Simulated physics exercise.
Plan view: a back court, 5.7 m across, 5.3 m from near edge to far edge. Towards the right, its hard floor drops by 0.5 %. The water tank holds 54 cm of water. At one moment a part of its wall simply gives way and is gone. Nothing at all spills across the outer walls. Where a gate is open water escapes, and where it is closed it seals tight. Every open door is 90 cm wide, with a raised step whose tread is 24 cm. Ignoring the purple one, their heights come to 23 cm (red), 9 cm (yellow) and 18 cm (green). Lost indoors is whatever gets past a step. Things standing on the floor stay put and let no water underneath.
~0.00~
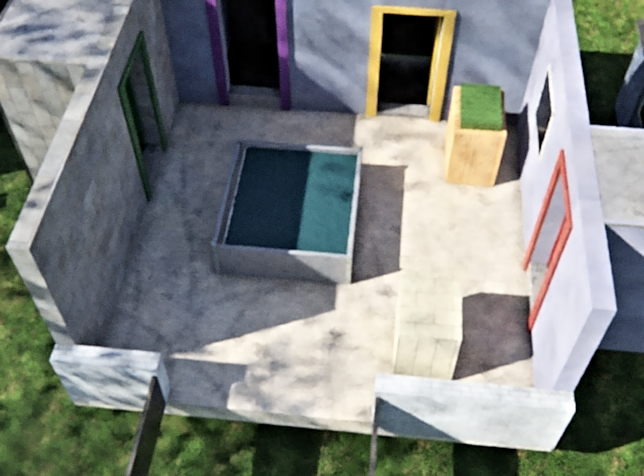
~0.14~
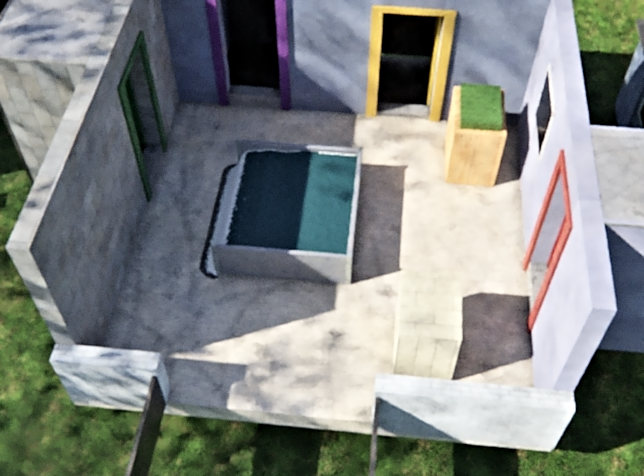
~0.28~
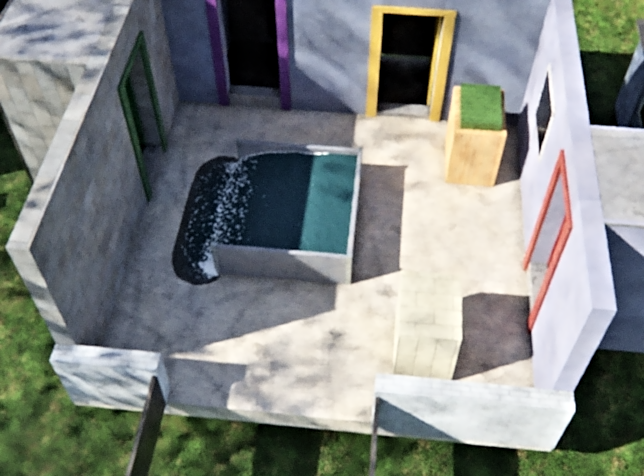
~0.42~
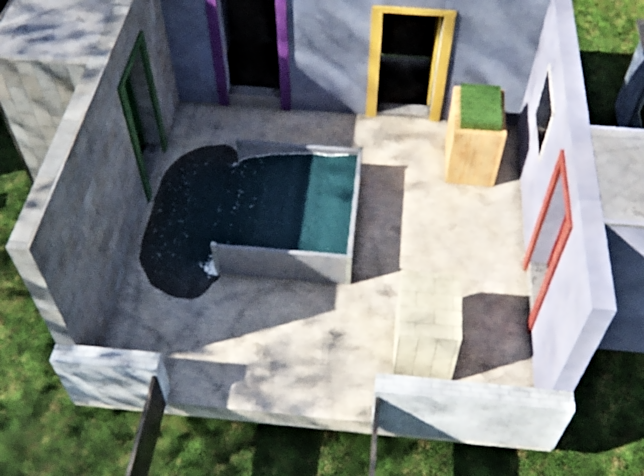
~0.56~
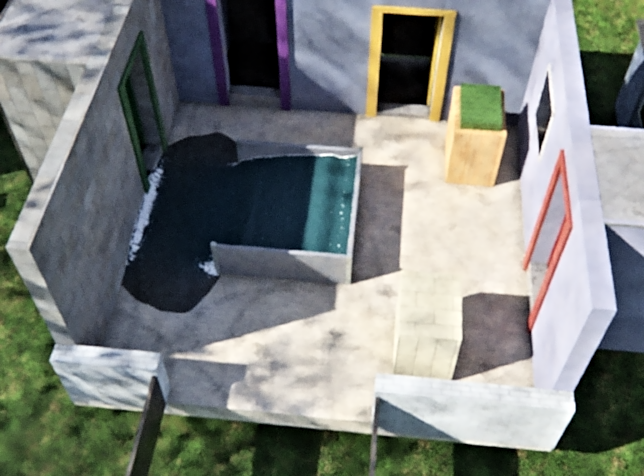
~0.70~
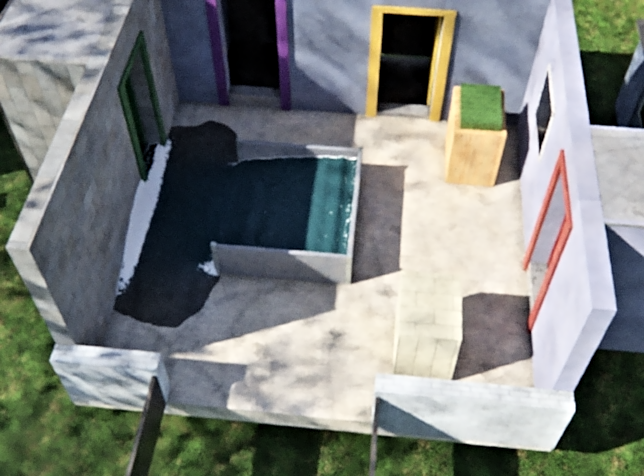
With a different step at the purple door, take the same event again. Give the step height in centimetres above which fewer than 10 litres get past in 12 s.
13.5 cm.
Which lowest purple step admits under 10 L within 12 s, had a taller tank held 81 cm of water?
In that case, roughly 19 cm.
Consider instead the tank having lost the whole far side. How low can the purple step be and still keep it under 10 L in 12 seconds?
A minimum of about 27 cm.
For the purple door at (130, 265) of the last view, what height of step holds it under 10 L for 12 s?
You'd want it roughly 26 cm high.
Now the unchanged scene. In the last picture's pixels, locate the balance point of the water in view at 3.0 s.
Near (219, 221).
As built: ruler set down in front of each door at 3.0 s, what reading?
Door by door in centimetres - red 0, yellow 2, purple 17, green 18.
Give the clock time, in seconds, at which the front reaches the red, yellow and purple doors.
Door red 5.5 s / door yellow 3.0 s / door purple 1.8 s.
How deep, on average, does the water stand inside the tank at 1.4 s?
Near 26 cm, averaged.
After 1.4 s water covers 20 % of the floor, deepest (38 cm) near (155, 218); it has not reached the purple door.
After 3.0 s water covers 45 % of the floor, deepest (28 cm) near (180, 103); 17 cm at the purple door, 0 litres in over its 23 cm step.
After 12.0 s water covers 95 % of the floor, deepest (10 cm) near (517, 230); 4 cm at the purple door, 0 litres in over its 23 cm step.
At the purple door as built, the water arrived by 1.9 s and peaked near 17 cm at 3.2 s.
Run again over the same 12 s with other heights there, 21 litres in over 11 cm, 5 litres over 15 cm. The limit of 10 litres is kept from about 13.5 cm up.
